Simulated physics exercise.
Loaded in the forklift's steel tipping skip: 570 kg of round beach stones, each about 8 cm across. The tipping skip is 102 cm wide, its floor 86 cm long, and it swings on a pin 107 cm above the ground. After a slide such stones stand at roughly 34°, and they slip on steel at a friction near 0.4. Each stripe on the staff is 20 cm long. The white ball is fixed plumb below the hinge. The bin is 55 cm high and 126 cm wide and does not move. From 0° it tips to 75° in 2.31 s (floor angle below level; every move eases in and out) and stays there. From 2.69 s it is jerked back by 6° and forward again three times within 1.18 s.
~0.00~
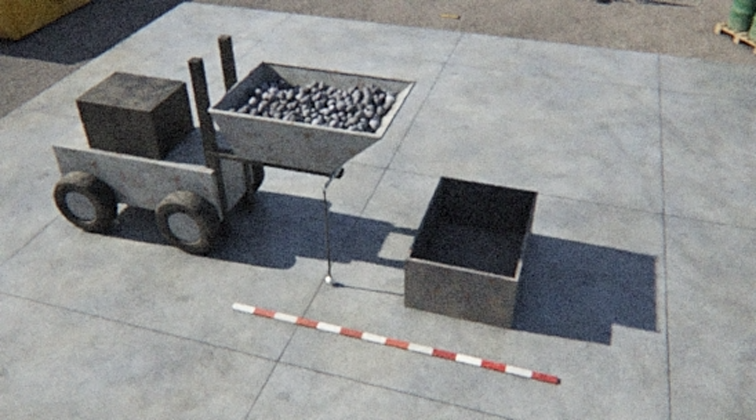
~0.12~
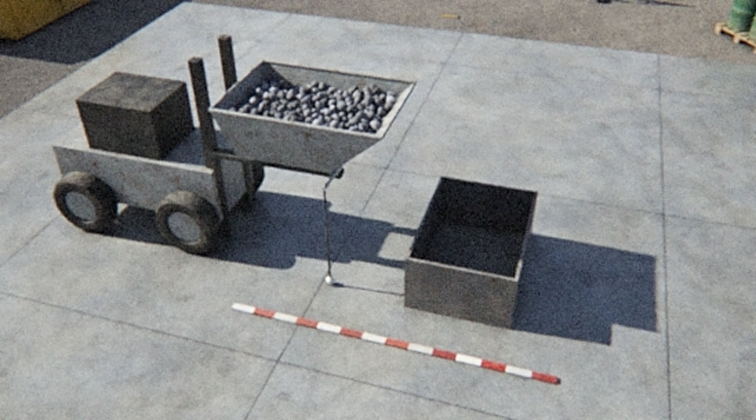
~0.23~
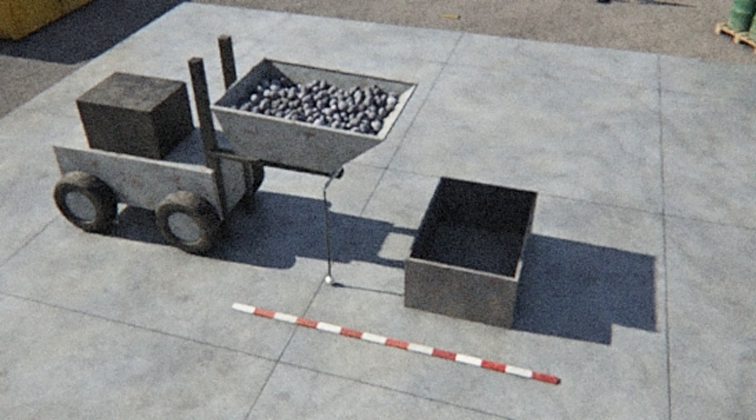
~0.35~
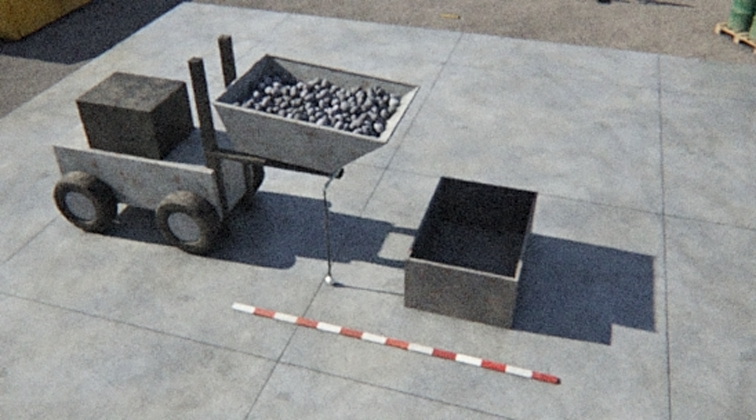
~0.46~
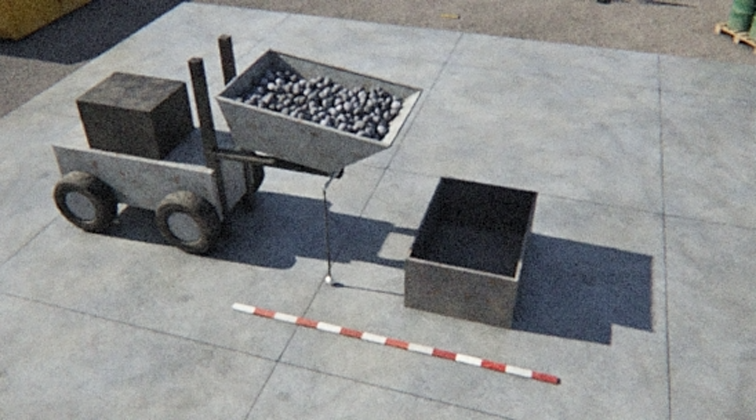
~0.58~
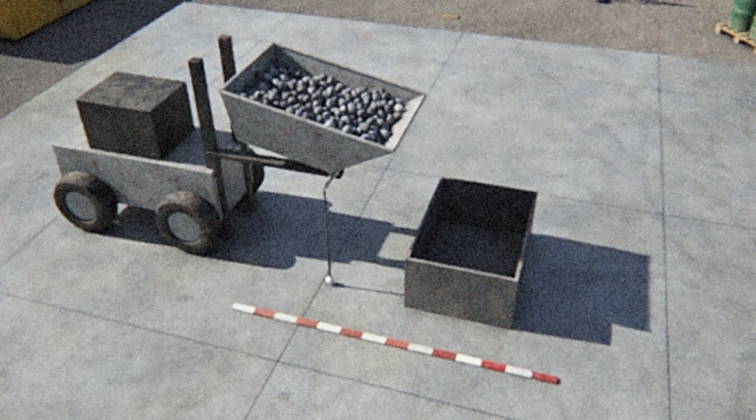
On a concrete yard, a forklift's steel skip full of grey stones slowly tilts right.
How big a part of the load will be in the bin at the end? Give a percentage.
About 100 per cent.
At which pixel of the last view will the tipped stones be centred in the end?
Near (473, 253).
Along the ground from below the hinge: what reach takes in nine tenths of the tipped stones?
Roughly 150 cm ahead of it.
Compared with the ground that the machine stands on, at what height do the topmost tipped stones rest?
Some 48 cm above that level.
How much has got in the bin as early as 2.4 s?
Some 80 per cent.
After 1.7 s the floor is at 63°; 94 % in the tipping skip, 1 % short of the bin, 5 % in the bin; the foremost stones are at (448, 217).
After 2.4 s the floor is at 75°; 18 % in the tipping skip, 1 % short of the bin, 79 % in the bin, 1 % beside or beyond the bin; the foremost stones are at (515, 297).
After 4.3 s the floor is at 75°; 0 % in the tipping skip, 99 % in the bin, 1 % beside or beyond the bin; the foremost stones are at (556, 310).
After 6.9 s the floor is at 75°; 0 % in the tipping skip, 99 % in the bin, 1 % beside or beyond the bin; the foremost stones are at (556, 310).
